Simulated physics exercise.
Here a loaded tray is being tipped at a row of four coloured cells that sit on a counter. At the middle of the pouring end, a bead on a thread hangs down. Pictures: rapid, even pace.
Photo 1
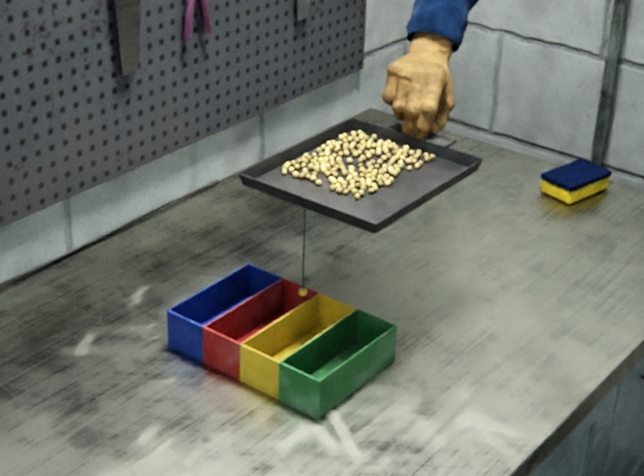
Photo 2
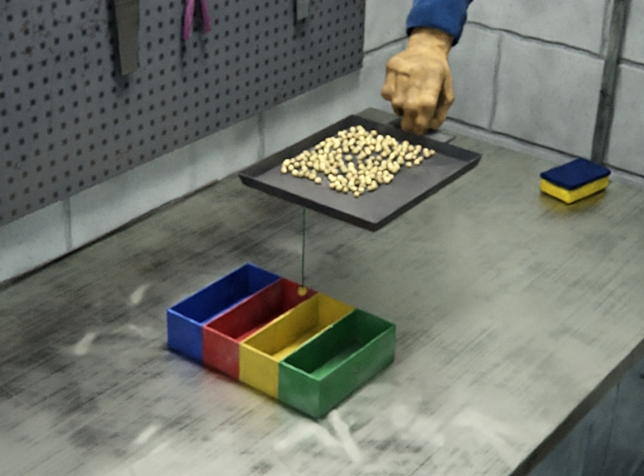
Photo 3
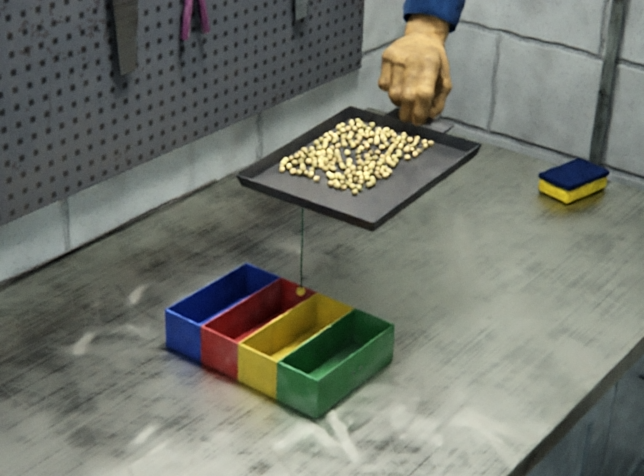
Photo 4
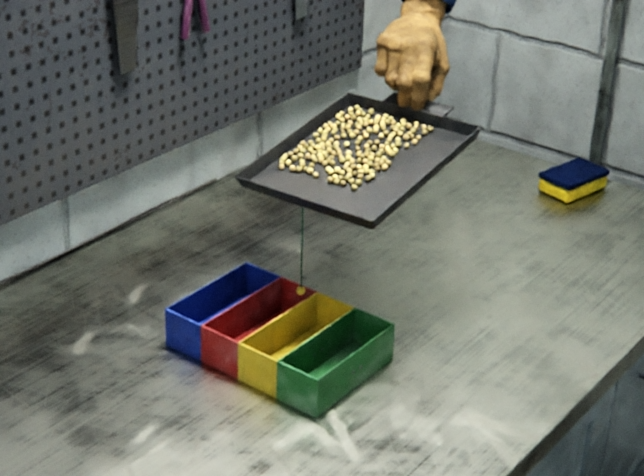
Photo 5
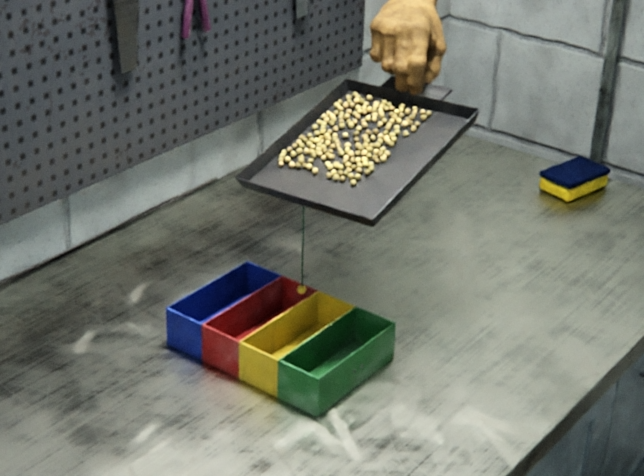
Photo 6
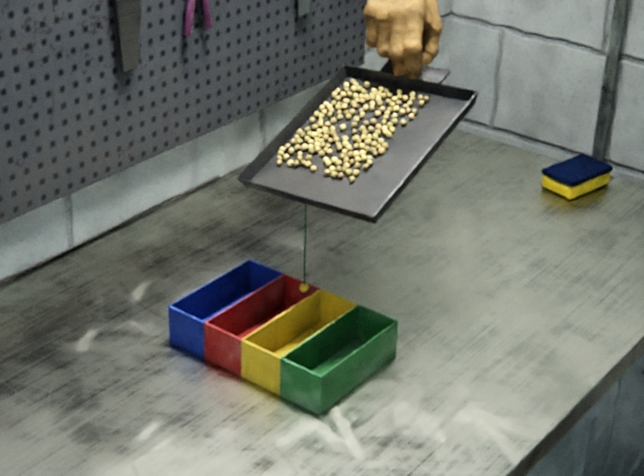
A hand steadily tilts a dark tray of pale beans above four coloured cells.
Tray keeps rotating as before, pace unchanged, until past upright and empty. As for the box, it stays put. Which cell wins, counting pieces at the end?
The blue cell wins.
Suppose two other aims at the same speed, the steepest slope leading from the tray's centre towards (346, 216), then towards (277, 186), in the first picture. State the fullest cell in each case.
Green; that blue cell.
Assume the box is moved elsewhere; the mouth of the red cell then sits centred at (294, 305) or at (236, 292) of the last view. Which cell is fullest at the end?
First try: The blue one. Second try: That red cell.
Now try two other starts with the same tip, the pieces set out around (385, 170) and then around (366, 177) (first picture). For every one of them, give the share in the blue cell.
Roughly 40 and 40 percent, in that order.
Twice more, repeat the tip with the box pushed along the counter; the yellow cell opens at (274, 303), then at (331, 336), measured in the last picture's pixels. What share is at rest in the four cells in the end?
100 %, 50 %.
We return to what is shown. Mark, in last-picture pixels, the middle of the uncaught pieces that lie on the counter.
Near (172, 313).
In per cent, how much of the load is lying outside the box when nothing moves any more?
I'd put it at about 10 percent.
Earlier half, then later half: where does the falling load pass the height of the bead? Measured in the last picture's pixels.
Early-half point (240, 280); late-half point (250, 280).
Shortly afterwards, tray tipped steeply; near two thirds on the tray; only a few in the blue cell; only a few in the red cell; near a quarter falling or outside the box.
Next, tray tipped past a quarter turn; near a third on the tray; near a quarter in the blue cell; a little in the red cell; only a few in the yellow cell; near a quarter falling or outside the box.
Some moments later, tray tipped past a quarter turn; near half in the blue cell; near a third in the red cell; a little in the yellow cell; a little falling or outside the box.
In the end, tray tipped past a quarter turn; near half in the blue cell; near a third in the red cell; a little in the yellow cell; none at all in the green cell; a little outside the box.
